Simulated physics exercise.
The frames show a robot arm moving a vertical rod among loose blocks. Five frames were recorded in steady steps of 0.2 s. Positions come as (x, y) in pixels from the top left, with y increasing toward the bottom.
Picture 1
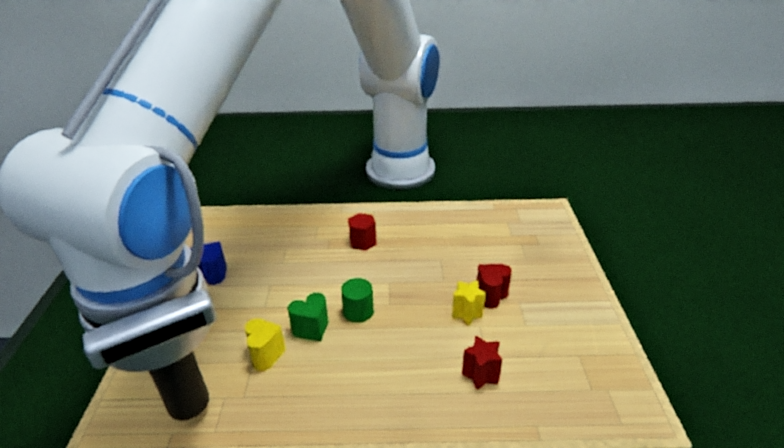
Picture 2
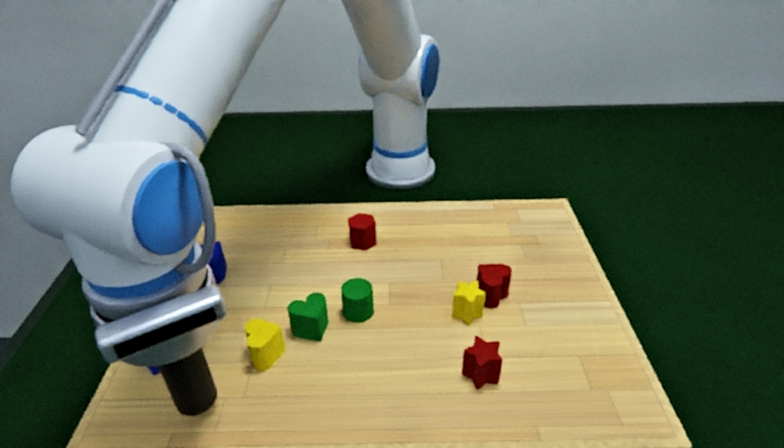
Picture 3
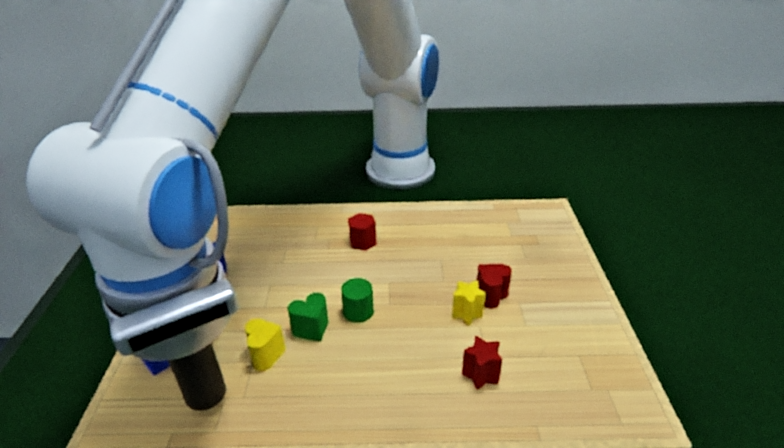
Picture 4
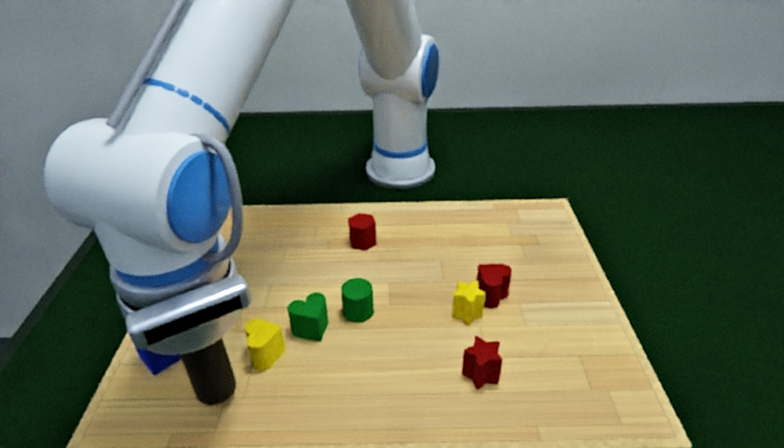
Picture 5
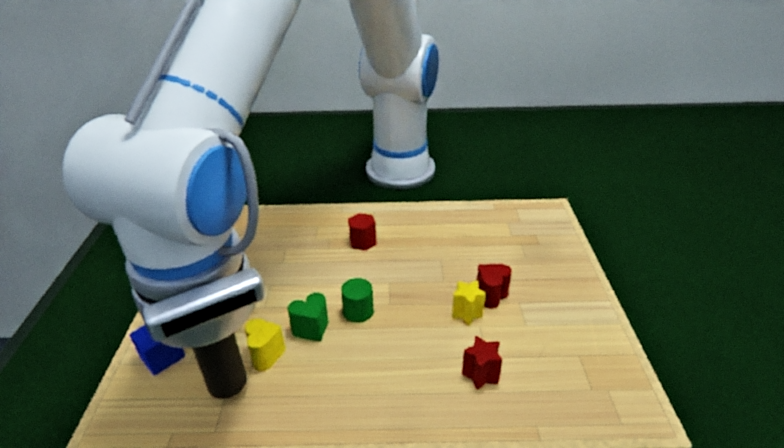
A robot arm holding a dark upright rod moved slowly right and slightly away across a wooden table, drawing closer to the yellow heart-shaped block, while the scattered red, green, yellow and blue blocks stayed still.
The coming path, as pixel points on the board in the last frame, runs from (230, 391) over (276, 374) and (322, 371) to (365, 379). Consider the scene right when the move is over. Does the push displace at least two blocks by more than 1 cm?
The answer is no.
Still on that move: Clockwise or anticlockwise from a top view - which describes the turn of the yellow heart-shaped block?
The block spins anticlockwise.
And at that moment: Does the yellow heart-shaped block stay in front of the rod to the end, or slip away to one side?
I'd say the yellow heart-shaped block has slipped off and sits beside or behind the rod.
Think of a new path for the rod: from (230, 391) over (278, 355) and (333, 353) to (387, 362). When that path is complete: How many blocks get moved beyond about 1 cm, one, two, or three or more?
The number is two.
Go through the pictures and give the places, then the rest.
Tip of the rod at (189, 403), middles of tops, yellow heart-shaped block at (260, 331), green heart-shaped block at (308, 305), in the first frame.
Rod at (197, 399), nothing pushed, in the second frame.
Rod at (206, 394), nothing pushed, in the third frame.
Rod at (216, 388), nothing pushed, in the fourth frame.
Rod at (227, 382), yellow heart-shaped block at (260, 331), green heart-shaped block at (308, 305), in the fifth frame.
On the path given first. One third of the way, rod at (274, 366); yellow heart-shaped block at (272, 323), turned 55° anticlockwise.
Two thirds of the way, rod at (321, 363); yellow heart-shaped block at (274, 323), turned 65° anticlockwise.
At the end, rod at (364, 371); yellow heart-shaped block at (274, 323), turned 65° anticlockwise; green heart-shaped block unmoved.
